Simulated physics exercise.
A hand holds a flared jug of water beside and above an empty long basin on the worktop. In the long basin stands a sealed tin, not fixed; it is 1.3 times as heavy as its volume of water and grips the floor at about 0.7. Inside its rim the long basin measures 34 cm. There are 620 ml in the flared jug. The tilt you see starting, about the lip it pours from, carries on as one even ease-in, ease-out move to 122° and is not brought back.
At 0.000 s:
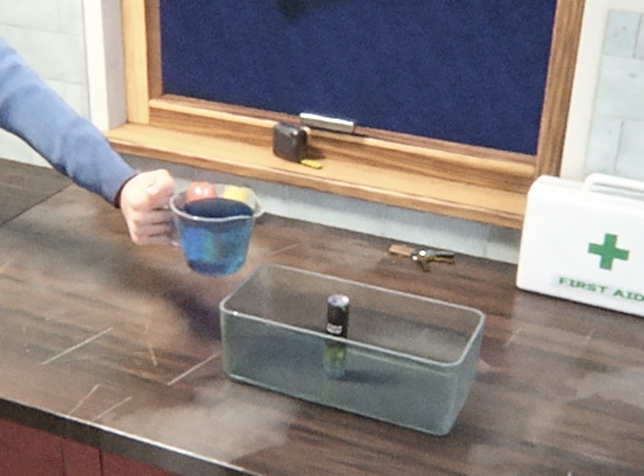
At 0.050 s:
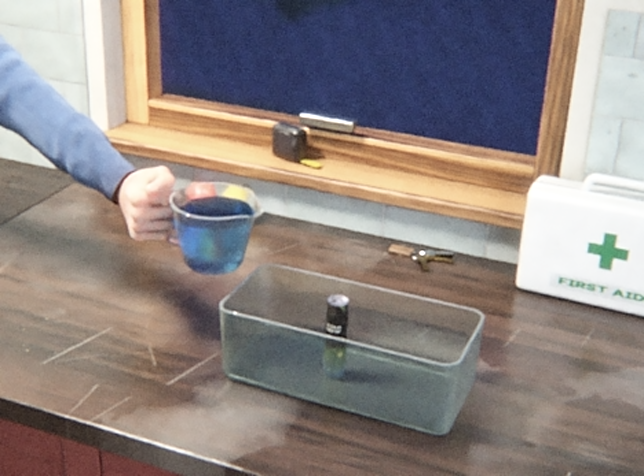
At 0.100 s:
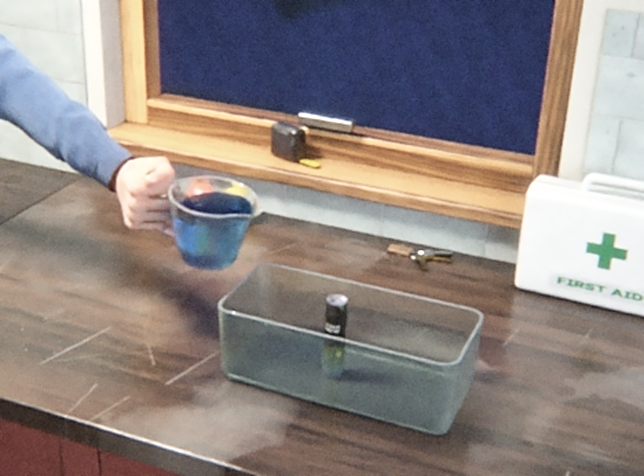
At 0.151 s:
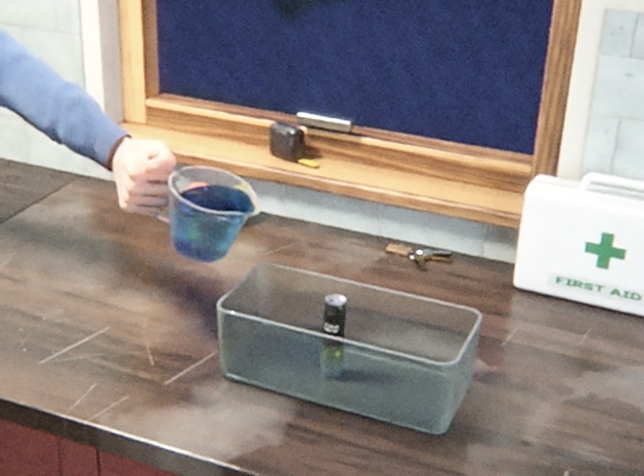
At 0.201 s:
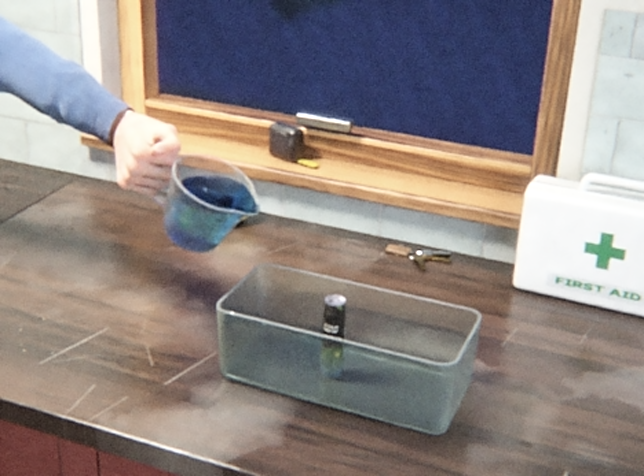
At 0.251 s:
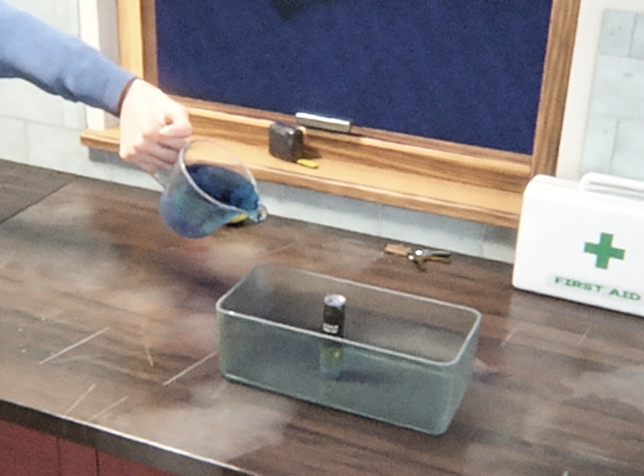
At first, a hand holds a clear jug of blue water nearly level, above and left of a glass basin with a small dark tin standing inside. The hand then tilts the jug rightward, gradually and then more steeply, until a little water slips over its lip.
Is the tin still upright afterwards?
The tin falls.
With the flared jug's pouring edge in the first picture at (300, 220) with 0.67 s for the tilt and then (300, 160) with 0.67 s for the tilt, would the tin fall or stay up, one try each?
First it keeps standing; then it remains upright.
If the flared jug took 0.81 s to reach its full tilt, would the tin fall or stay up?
Then it topples.
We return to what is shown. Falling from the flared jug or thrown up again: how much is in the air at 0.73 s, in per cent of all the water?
About 7 per cent.
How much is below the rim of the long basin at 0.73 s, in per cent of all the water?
Some 94 per cent.
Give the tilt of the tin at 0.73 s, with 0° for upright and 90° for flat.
About 45°.
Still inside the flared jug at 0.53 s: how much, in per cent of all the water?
About 36 per cent.
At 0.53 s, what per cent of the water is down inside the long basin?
Near 14 in a hundred.
Then, 0.53 s in, the tilt is 109° and 37 per cent is still to pour; the tin stands where it began.
Then, 0.73 s in, the tilt is 122° and 0 per cent is still to pour; the tin leans 44°.
Then, 0.94 s in, the tilt is 122° and 0 per cent is still to pour; the tin lies on its side.
Then, 1.17 s in, the tilt is 122° and 0 per cent is still to pour; the tin lies on its side.
Finally, the tin lies on its side.
